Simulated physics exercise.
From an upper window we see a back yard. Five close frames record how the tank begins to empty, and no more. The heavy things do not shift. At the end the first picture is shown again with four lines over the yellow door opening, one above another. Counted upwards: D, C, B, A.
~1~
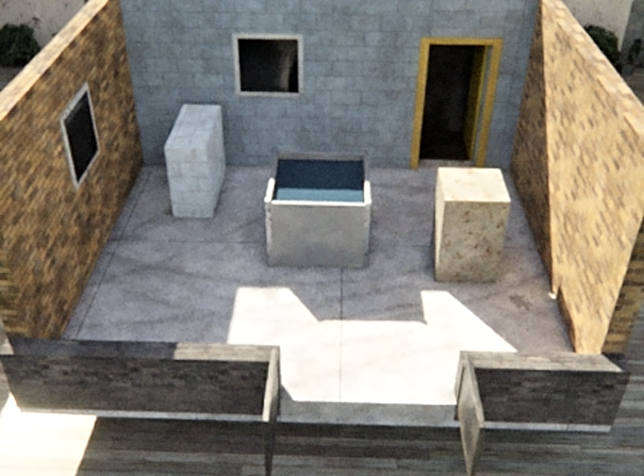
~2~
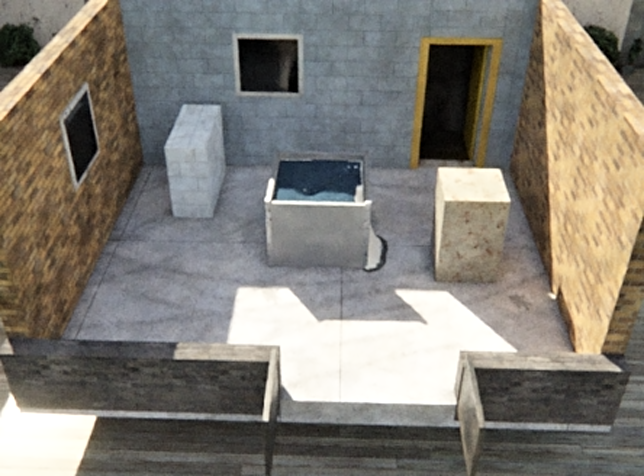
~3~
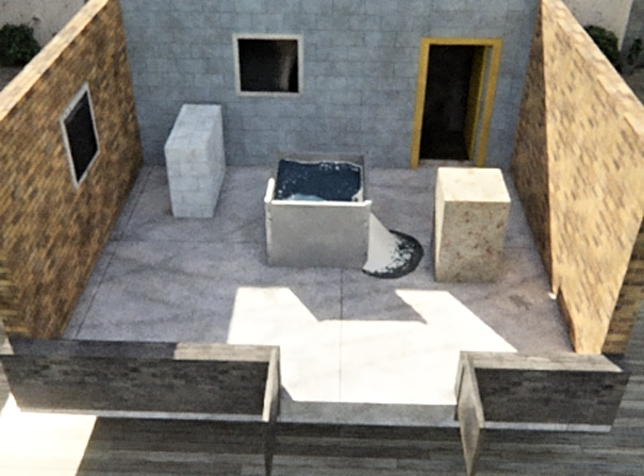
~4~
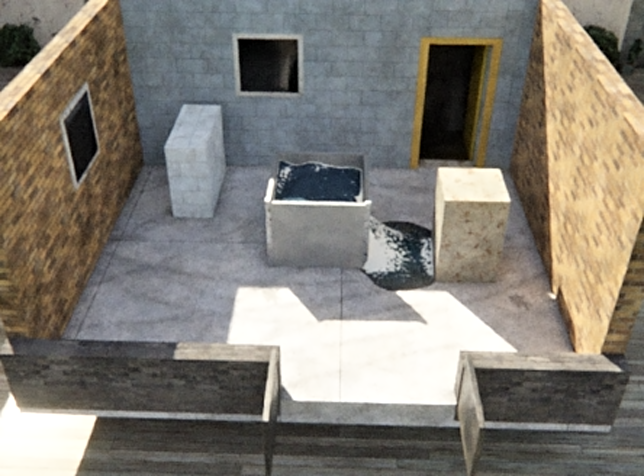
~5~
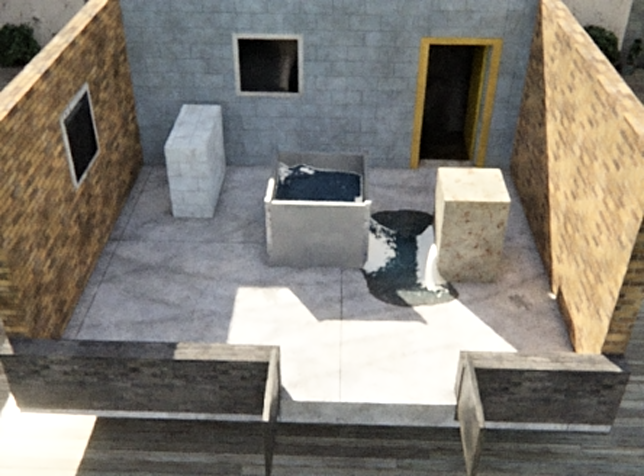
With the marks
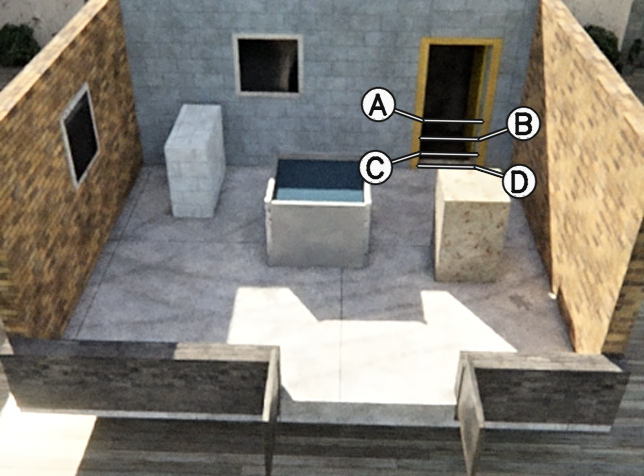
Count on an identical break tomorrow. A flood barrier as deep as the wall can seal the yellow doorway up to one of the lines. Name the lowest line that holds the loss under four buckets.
That is height C.
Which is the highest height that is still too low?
Height D.
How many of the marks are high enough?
Three of the four.
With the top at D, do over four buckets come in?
Yes.
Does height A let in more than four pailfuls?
No, not at all.
On the marked copy, A at (452, 121); B at (450, 138); C at (448, 154); D at (446, 166); from the bottom up D, C, B, A.
With A, nothing gets over.
With B, nothing gets over.
With C, nothing gets over.
With D, about 15 bucketfuls get in.
